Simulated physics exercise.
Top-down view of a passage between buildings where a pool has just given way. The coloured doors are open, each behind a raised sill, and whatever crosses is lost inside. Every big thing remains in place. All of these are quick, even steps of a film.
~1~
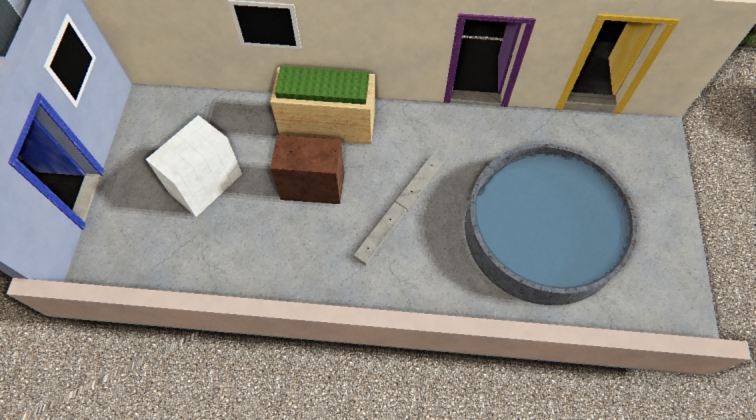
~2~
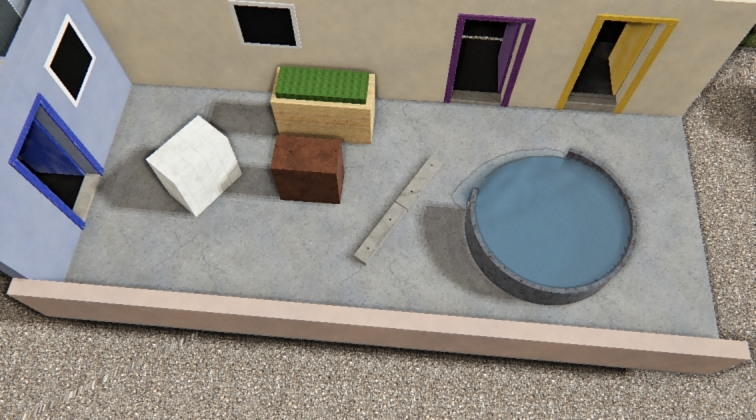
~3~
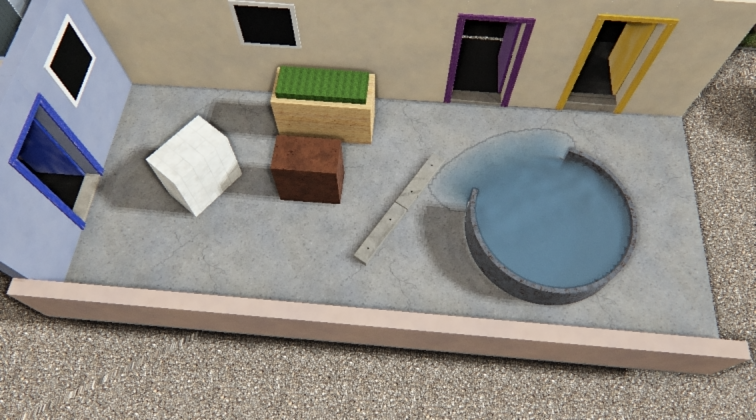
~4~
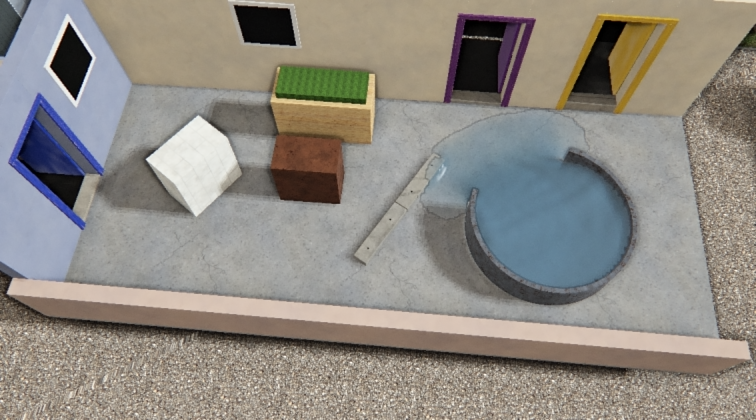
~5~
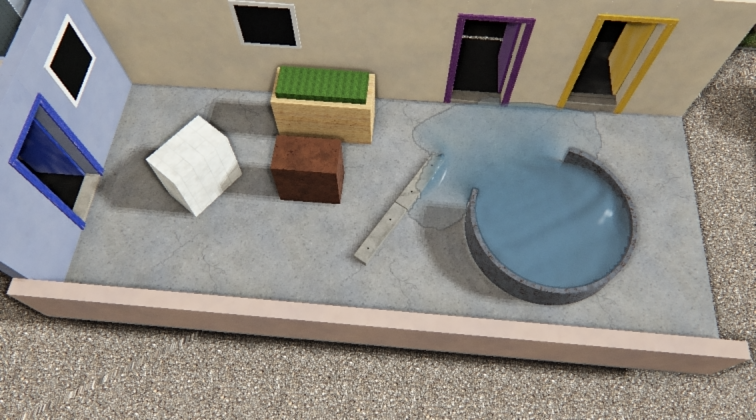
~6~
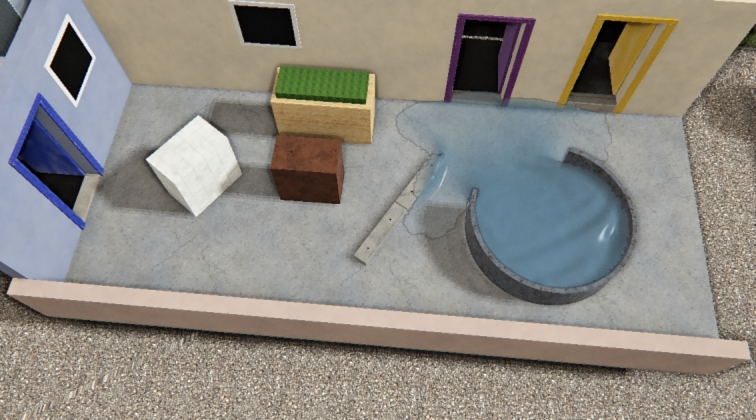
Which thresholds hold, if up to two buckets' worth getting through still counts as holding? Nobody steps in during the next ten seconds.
The purple door does not hold; the blue door does not hold; the yellow door holds.
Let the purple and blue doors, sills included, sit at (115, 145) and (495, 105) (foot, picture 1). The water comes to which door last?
I'd go with the purple-painted one.
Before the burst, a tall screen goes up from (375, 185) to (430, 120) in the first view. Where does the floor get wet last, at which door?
The blue-painted one comes last.
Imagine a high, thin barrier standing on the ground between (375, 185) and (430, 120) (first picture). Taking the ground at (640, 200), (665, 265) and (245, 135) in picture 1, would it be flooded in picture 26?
Submerged; untouched; untouched.
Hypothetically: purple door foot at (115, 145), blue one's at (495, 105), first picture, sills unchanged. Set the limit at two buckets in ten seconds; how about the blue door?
Taken on its own, the blue door goes beyond the limit.
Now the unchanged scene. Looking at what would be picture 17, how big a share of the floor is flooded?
My estimate is near 35 per cent.
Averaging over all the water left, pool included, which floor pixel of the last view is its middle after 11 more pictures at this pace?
Centre of the water: Near (496, 184).
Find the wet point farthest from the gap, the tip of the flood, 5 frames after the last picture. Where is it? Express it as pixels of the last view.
(305, 101).
A moment on, water covers 20 % of the floor; the purple door over two buckets in, the blue door not reached, the yellow door wet at the sill, nothing in.
Next, water covers 35 % of the floor; the purple door far over two buckets in, the blue door not reached, the yellow door wet at the sill, nothing in.
Then, water covers 50 % of the floor; the purple door far over two buckets in, the blue door not reached, the yellow door wet at the sill, nothing in.
Later, water covers 70 % of the floor; the purple door far over two buckets in, the blue door wet at the sill, nothing in, the yellow door wet at the sill, nothing in.
In the end, water covers 80 % of the floor; the purple door far over two buckets in, the blue door over two buckets in, the yellow door wet at the sill, nothing in.
